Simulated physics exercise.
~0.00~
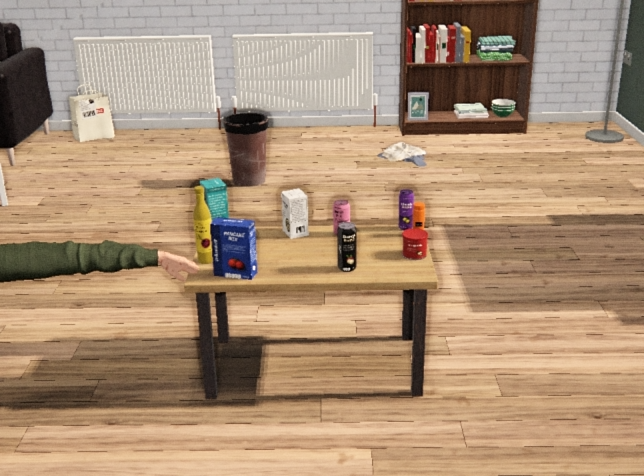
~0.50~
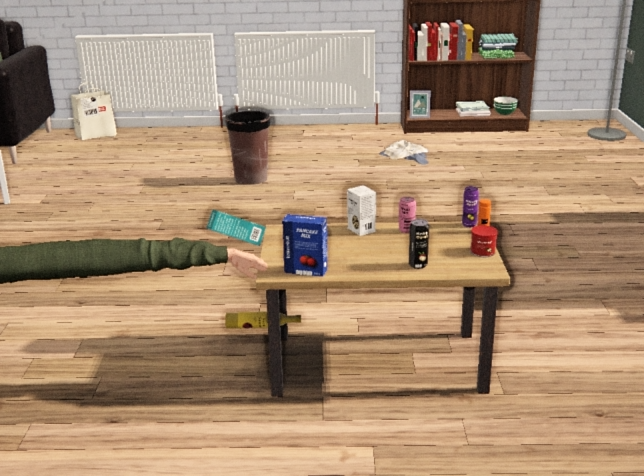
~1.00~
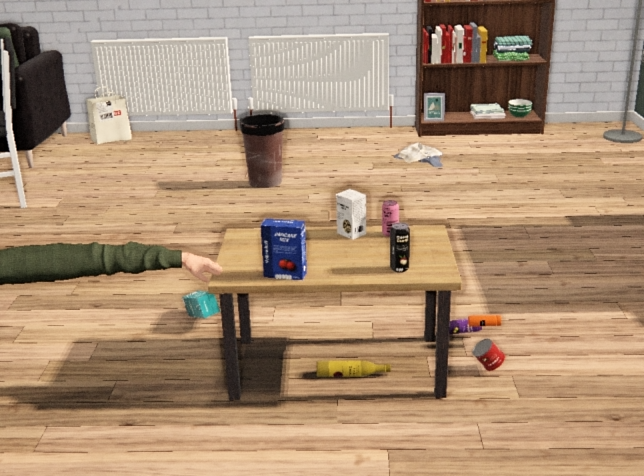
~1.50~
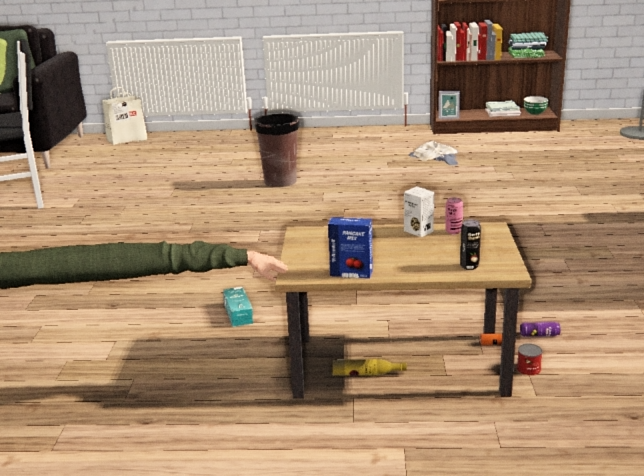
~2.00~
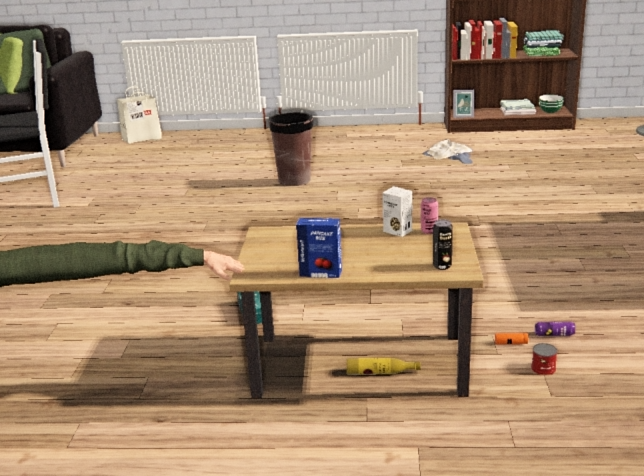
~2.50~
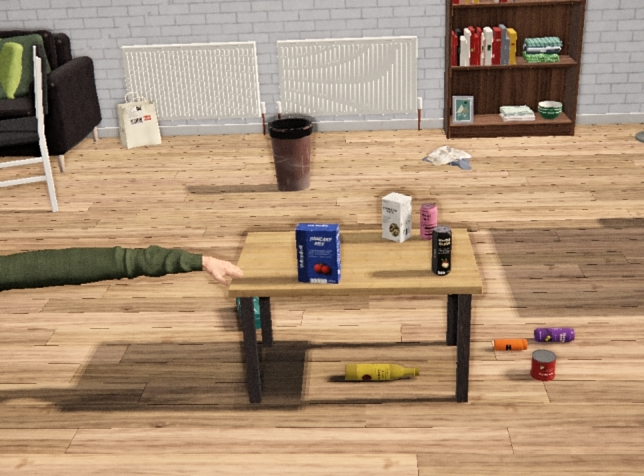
An arm jerks the table back and forth, and five of its nine items fall off.
